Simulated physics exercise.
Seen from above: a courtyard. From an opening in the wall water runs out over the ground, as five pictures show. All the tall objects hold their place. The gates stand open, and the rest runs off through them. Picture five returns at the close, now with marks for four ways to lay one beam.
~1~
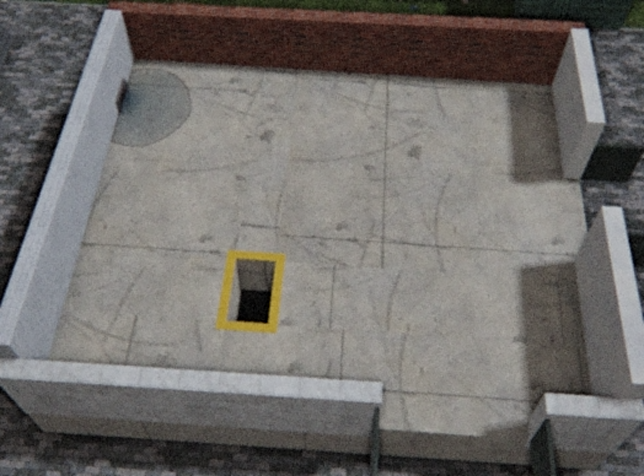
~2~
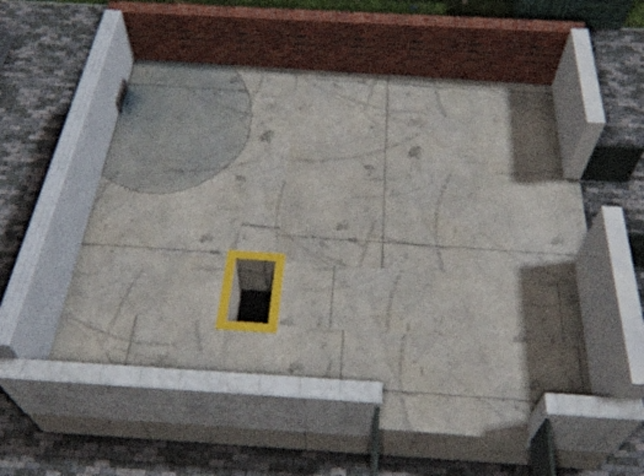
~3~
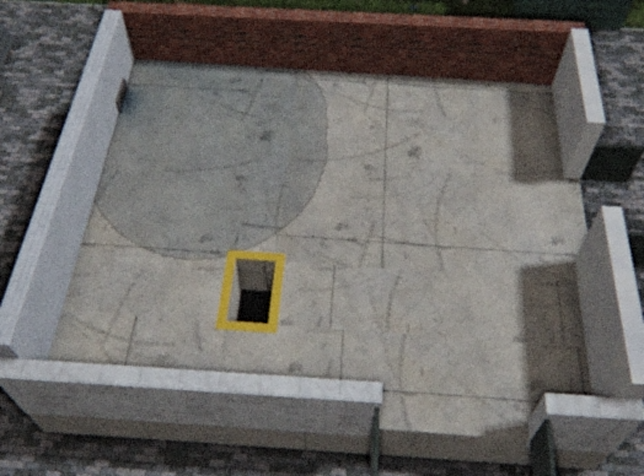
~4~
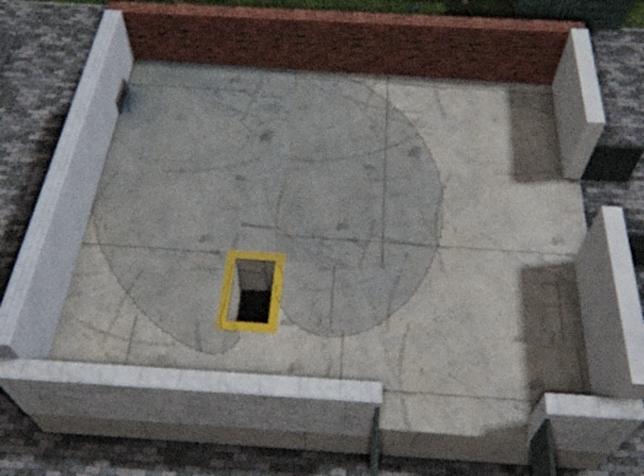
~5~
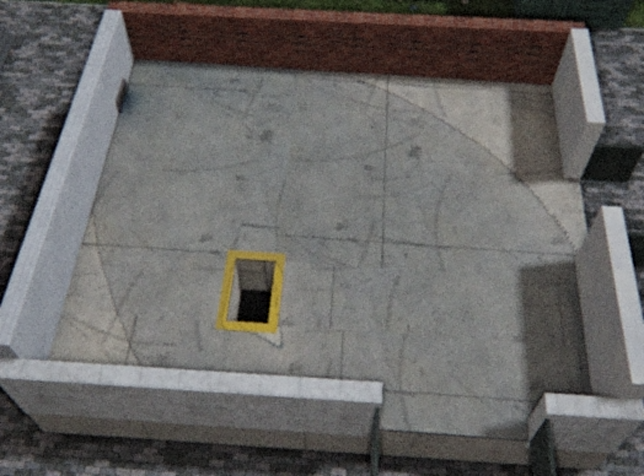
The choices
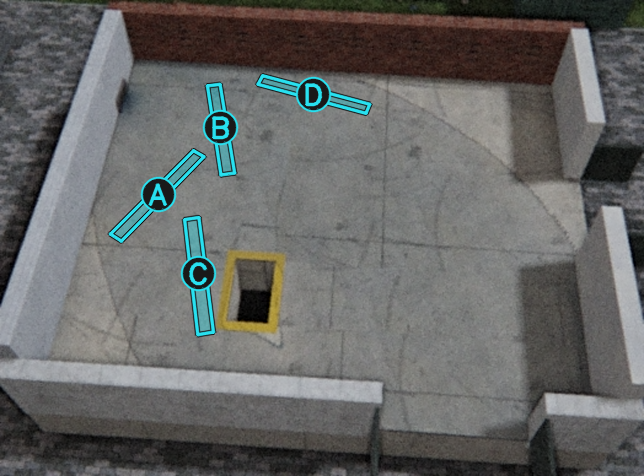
A dark wet patch spreads from the upper left corner of a walled concrete floor, seen from above, widening in a rounded shape toward a yellow-edged drain. It reaches the drain and wraps around both sides, then extends right and down until most of the floor is darkened.
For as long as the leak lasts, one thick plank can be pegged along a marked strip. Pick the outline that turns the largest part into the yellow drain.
B.
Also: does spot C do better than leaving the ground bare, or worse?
Worse.
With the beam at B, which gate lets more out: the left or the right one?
The left one.
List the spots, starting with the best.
The order is B, D, C, A.
On the marked copy, A from (115, 237) to (198, 153); B from (213, 85) to (227, 173); C from (191, 218) to (205, 333); D from (260, 80) to (367, 108).
If A is chosen, about 3 % of the stream goes into the yellow drain, about 97 % out by the gates.
If B is chosen, about 35 % of the stream goes into the yellow drain, about 64 % out by the gates.
If C is chosen, about 14 % of the stream goes into the yellow drain, about 86 % out by the gates.
If D is chosen, about 22 % of the stream goes into the yellow drain, about 78 % out by the gates.
